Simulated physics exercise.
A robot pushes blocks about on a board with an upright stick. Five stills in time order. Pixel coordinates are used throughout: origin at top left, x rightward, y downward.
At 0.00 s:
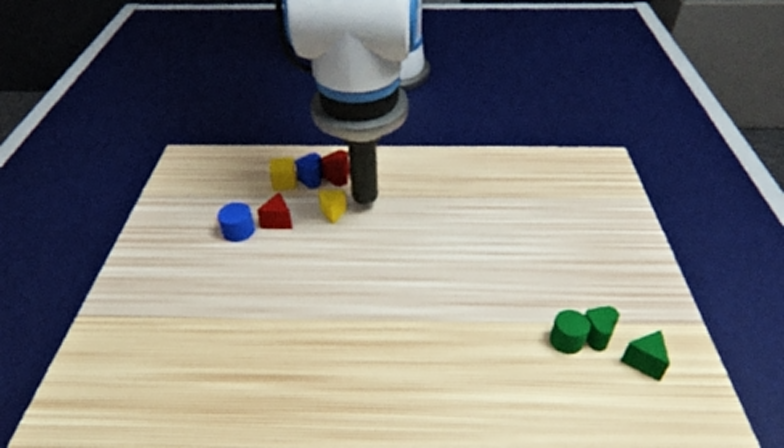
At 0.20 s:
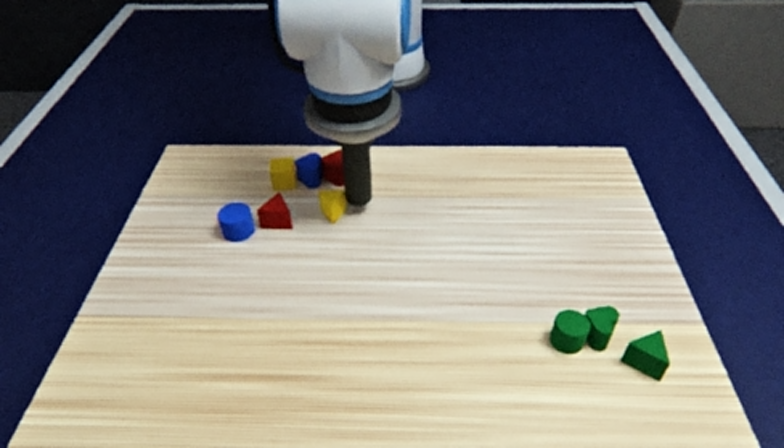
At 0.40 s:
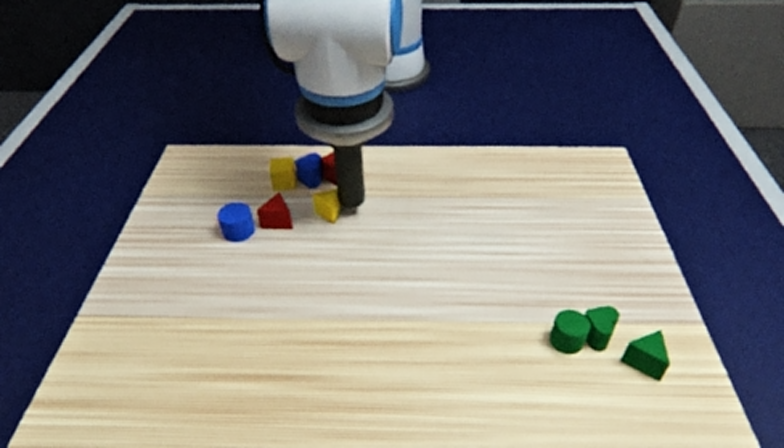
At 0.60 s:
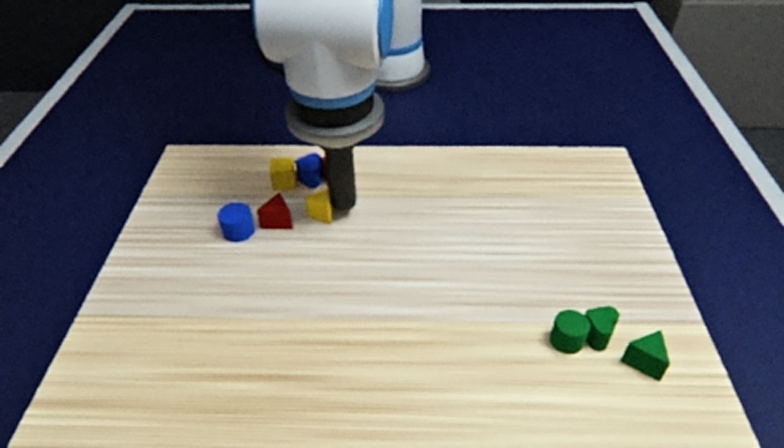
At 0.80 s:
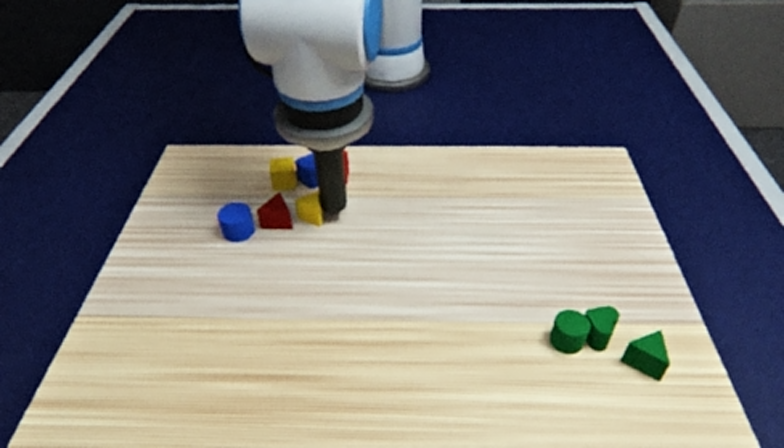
A white and blue robot arm with a dark upright stick stands over a pale wooden board on a dark blue surface, seen from a fixed, raised view. Small red, blue and yellow blocks sit at the upper left, with three green ones at the lower right. The stick moves left and slightly nearer, pushing the closest yellow block left toward a red triangular piece, while the other blocks stay still.
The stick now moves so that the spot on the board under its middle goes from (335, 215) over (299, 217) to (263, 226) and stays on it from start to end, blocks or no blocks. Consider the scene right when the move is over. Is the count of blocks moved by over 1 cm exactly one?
I'd say no.
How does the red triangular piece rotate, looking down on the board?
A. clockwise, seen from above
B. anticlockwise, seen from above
It's A.
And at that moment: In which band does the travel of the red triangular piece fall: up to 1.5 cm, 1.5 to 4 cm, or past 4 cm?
Travel: Beyond 4 cm.
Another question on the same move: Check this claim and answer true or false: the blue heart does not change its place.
True
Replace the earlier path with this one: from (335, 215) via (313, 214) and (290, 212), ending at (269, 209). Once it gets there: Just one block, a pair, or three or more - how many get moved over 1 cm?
The number will come to 3 or more.
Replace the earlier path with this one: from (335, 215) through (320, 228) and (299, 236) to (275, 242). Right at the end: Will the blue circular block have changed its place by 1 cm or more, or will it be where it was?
It keeps its position.
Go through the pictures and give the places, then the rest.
Lower end of the stick (365, 197), tops of blocks, blue circular block (234, 212), red triangular piece (275, 204), blue heart (309, 161), yellow triangular piece (331, 195), in the first picture.
Stick (359, 199), blocks as before, in the second picture.
Stick (352, 201), yellow triangular piece (327, 196), in the third picture.
Stick (344, 203), yellow triangular piece (320, 197), in the fourth picture.
Stick (334, 205), blue circular block (234, 212), red triangular piece (275, 204), blue heart (309, 161), yellow triangular piece (311, 199), in the fifth picture.
What follows on the original path. Halfway along, stick (296, 207); blue circular block (214, 214); red triangular piece (249, 211), turned 35° clockwise; yellow triangular piece (272, 206), turned 45° anticlockwise.
At the end, stick (261, 216); blue circular block (198, 217); red triangular piece (226, 213), turned 65° clockwise; blue heart not moved; yellow triangular piece (252, 223), turned 70° anticlockwise.
